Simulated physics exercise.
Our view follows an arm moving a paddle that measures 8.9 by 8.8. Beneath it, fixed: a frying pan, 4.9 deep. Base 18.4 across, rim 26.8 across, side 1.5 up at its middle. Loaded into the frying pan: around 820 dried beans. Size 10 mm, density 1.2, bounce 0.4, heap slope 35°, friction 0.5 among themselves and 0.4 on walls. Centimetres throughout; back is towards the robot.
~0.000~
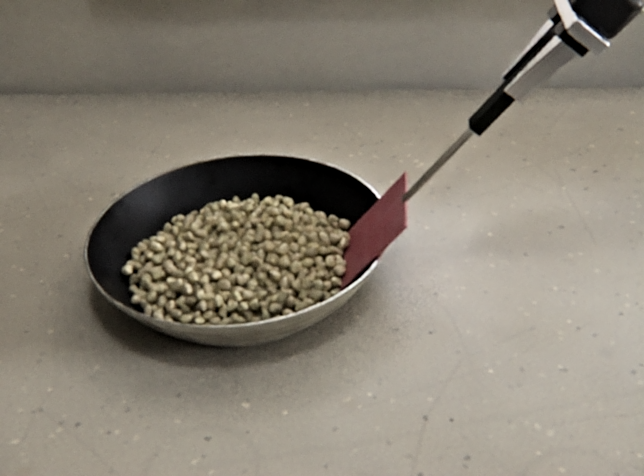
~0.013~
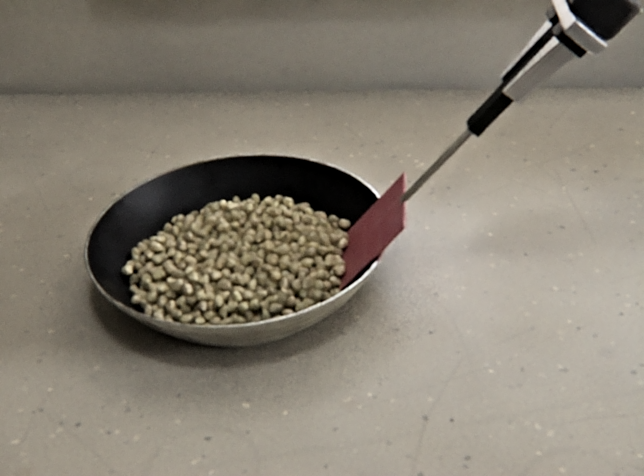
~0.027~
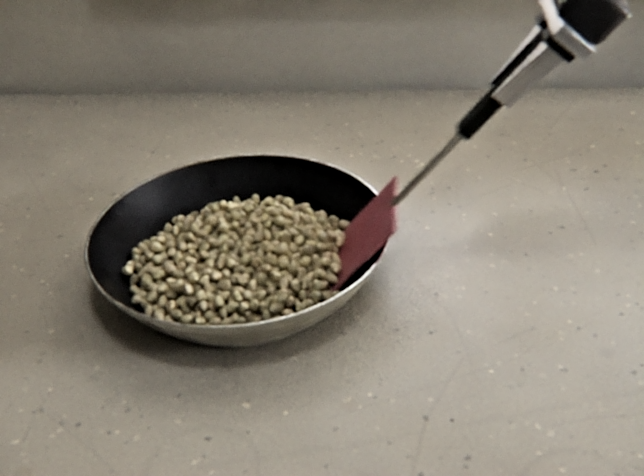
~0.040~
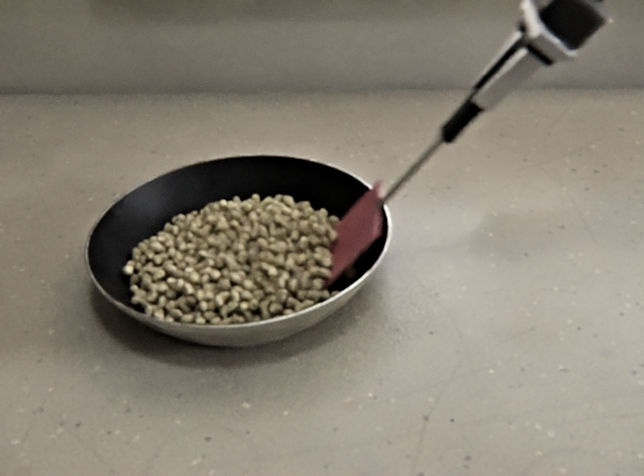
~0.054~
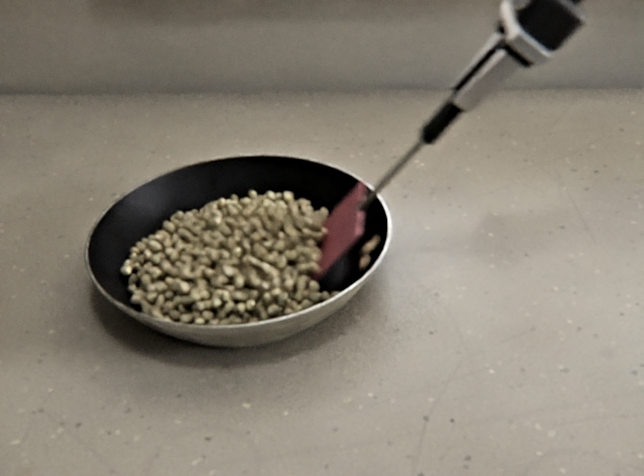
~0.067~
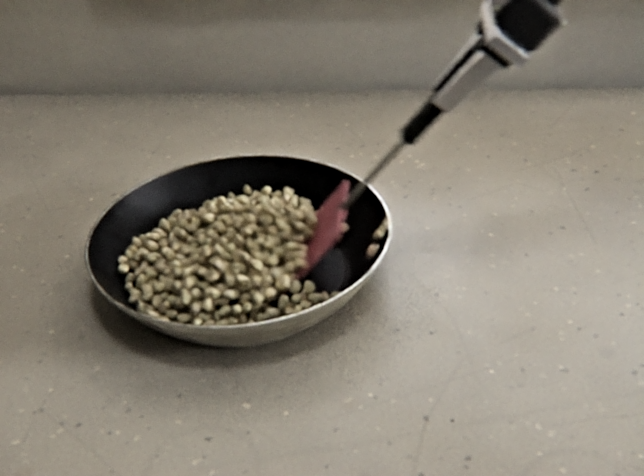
A red paddle on a mechanical arm rests at the right side of a black frying pan of pale dried beans, barely moving at first. It then sweeps left through the pan, pushing the heap leftward and slightly higher, while a few beans sit behind it near the right rim.
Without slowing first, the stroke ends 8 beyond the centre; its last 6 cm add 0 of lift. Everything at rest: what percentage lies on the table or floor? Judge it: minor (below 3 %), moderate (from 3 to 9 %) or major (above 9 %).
My judgement: Major.
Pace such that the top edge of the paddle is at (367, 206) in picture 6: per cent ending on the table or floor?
That share would be about 10 percent.
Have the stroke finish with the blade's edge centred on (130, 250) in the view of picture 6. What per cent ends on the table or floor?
My guess is roughly 45 percent.
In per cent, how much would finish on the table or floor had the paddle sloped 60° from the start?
It would then be close to 20 %.
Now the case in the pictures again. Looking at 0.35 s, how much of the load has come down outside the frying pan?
Some 15 per cent of the load.
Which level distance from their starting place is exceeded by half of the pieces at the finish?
Around 7 cm, measured level.
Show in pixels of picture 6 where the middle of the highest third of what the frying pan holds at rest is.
It is centred around (141, 237).
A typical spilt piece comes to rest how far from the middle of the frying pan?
Close to 20 cm from the centre.
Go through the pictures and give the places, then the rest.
The first frame shows the paddle top edge at (406, 198), sloping 51°; upper third of the load around (250, 249), from x 125 to 345, top at y 200; 825 in the frying pan.
The second frame shows the paddle top edge at (405, 198), sloping 51°; upper third of the load around (250, 249), from x 125 to 345, top at y 200.
The third frame shows the paddle top edge at (396, 202), sloping 51°; upper third of the load around (252, 249), from x 125 to 345, top at y 200.
The fourth frame shows the paddle top edge at (380, 205), sloping 51°; upper third of the load around (253, 248), from x 125 to 350, top at y 200.
The fifth frame shows the paddle top edge at (362, 206), sloping 51°; upper third of the load around (250, 245), from x 125 to 375, top at y 195.
The sixth frame shows the paddle top edge at (344, 206), sloping 51°; upper third of the load around (246, 242), from x 125 to 385, top at y 190; 825 in the frying pan.
After 0.10 s, sloping 51°, highest piece 10 above the table; 822 in the frying pan, 3 on the blade or in flight.
After 0.13 s, sloping 51°, highest piece 13 above the table; 822 in the frying pan, 3 on the blade or in flight.
After 0.35 s, sloping 51°, highest piece 8 above the table; 699 in the frying pan, 108 on the table or floor, 18 on the blade or in flight.
After 1.40 s, sloping 51°, highest piece 6 above the table; 696 in the frying pan, 129 on the table or floor.
In the end, 696 in the frying pan, 129 on the table or floor. That is 16 % on the table or floor.
